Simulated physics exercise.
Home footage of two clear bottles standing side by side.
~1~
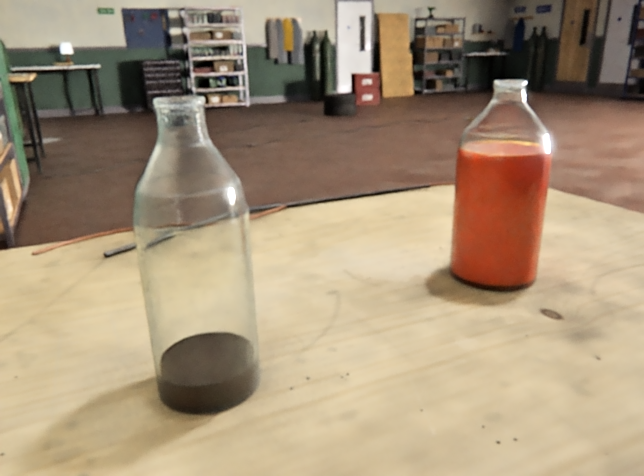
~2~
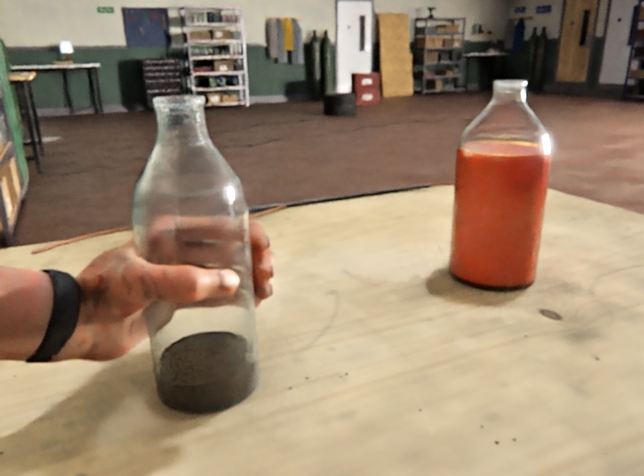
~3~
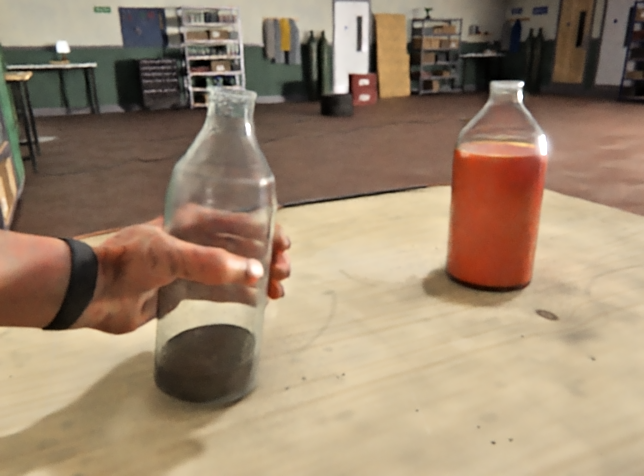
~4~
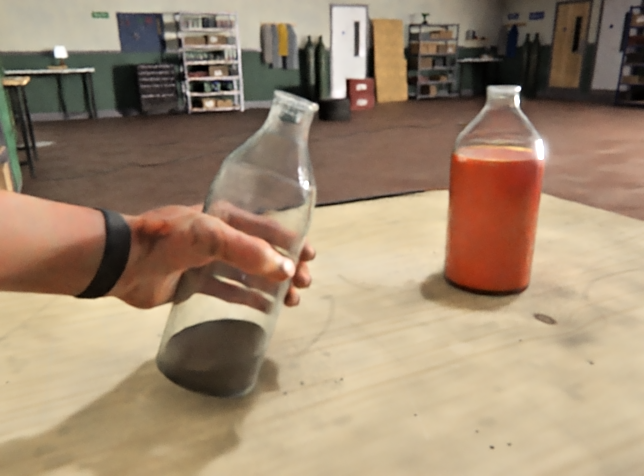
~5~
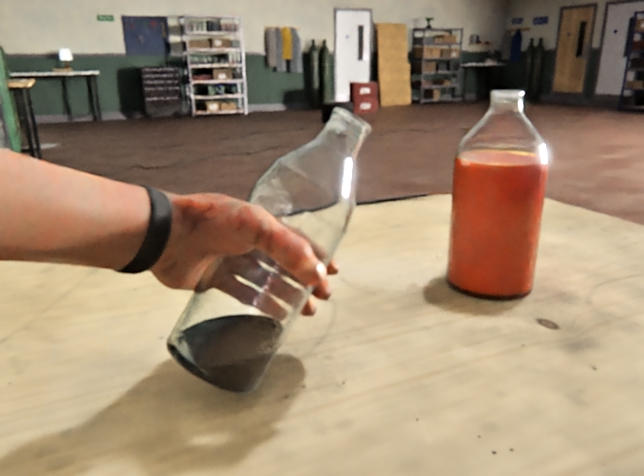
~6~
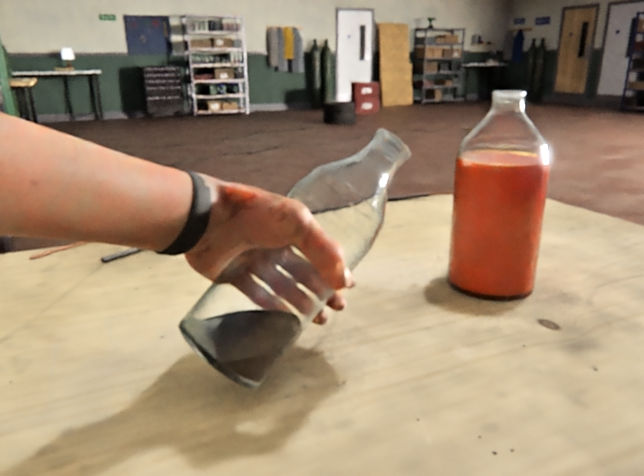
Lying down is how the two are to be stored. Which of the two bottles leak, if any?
Left: No leak; right: Leaks.
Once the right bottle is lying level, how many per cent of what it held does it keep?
I reckon close to 40 per cent is held back.
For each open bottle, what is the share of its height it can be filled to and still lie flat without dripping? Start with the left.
Fill limits: About 24 % and about 28 %.
A moment on, the left bottle is nearly down; left bottle, all still inside.
Further on, the left bottle lies flat; left bottle, all still inside.
When it is over, both lie flat; left bottle, all still inside; right bottle, a puddle at its mouth.
